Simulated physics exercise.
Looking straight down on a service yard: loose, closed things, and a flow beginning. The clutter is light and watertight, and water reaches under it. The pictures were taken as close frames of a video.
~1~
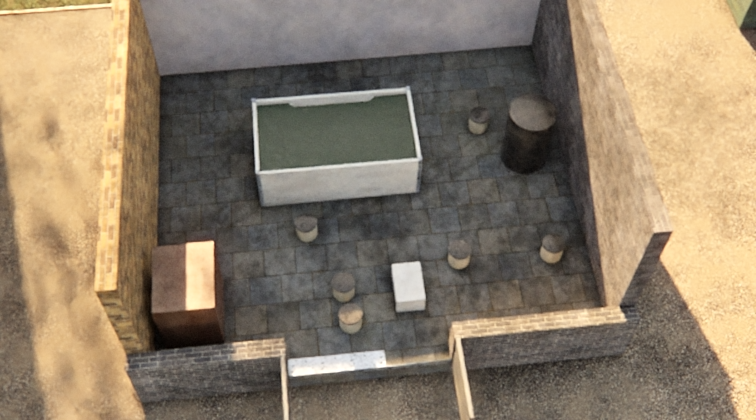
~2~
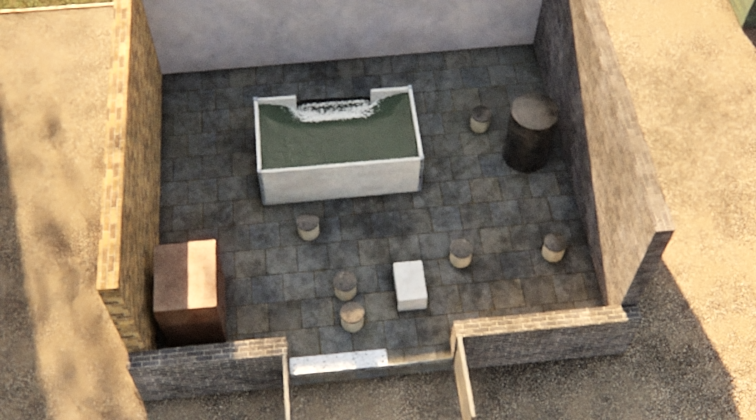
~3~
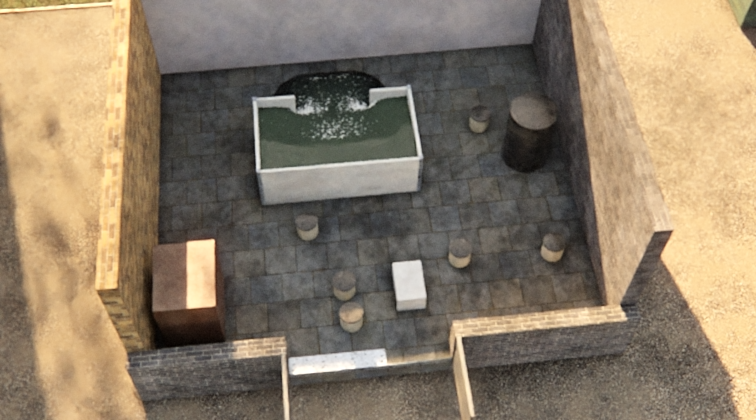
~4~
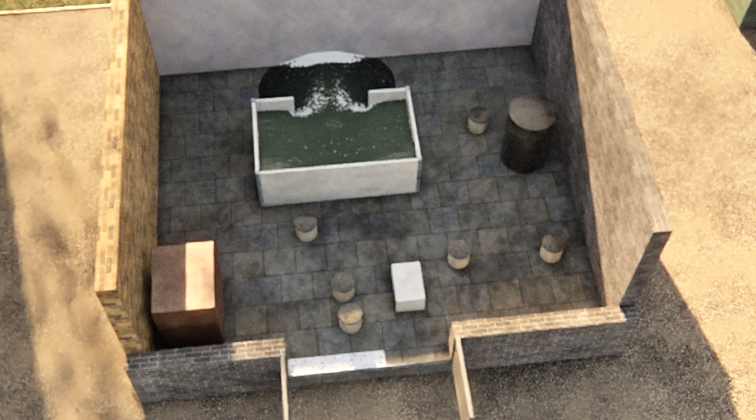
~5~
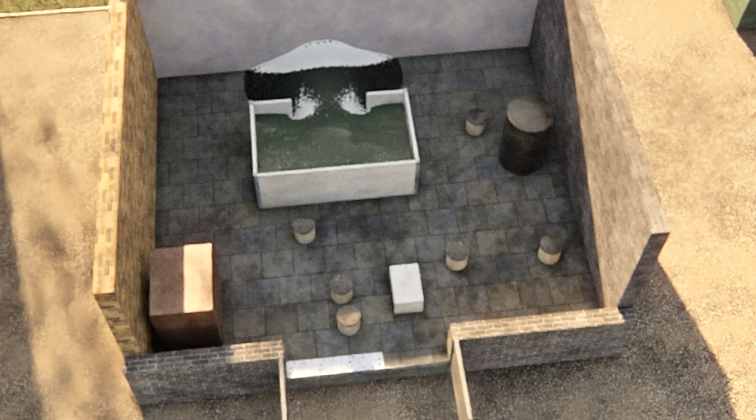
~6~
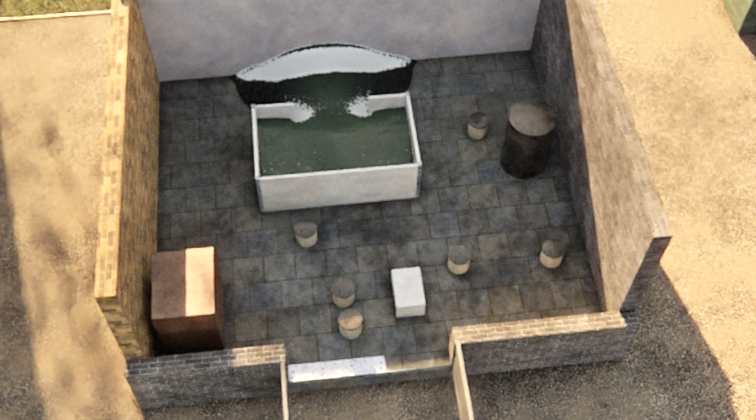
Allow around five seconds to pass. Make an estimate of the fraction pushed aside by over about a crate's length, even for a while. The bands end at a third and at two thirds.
Portion: Beneath a third.
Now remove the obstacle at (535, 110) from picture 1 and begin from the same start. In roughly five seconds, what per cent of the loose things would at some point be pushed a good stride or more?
Share estimate: Around 0 %.
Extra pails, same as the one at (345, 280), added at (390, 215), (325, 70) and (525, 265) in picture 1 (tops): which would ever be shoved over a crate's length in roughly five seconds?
In that order: Under that, pushed that far, no.
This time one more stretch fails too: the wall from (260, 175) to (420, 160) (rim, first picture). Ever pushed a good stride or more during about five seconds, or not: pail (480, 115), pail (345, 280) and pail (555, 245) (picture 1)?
Results in order: Stayed within it / moved that far / stayed within it.
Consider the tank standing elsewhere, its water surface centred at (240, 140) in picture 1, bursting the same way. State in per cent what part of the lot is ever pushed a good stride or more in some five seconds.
I'd estimate around 10 percent.
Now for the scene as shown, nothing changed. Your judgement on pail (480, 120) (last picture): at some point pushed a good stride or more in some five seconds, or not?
I'd say it travels that far.
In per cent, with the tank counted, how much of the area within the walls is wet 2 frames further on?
Something like 20 in a hundred.
A moment on, 0 of 7 are well off their spots; 0 afloat.
Next, 0 of 7 are well off their spots; 0 afloat.
Later, 0 of 7 are well off their spots; 0 afloat.
In the end, 1 of 7 are well off their spots, and 1 have been at some point; 0 afloat.
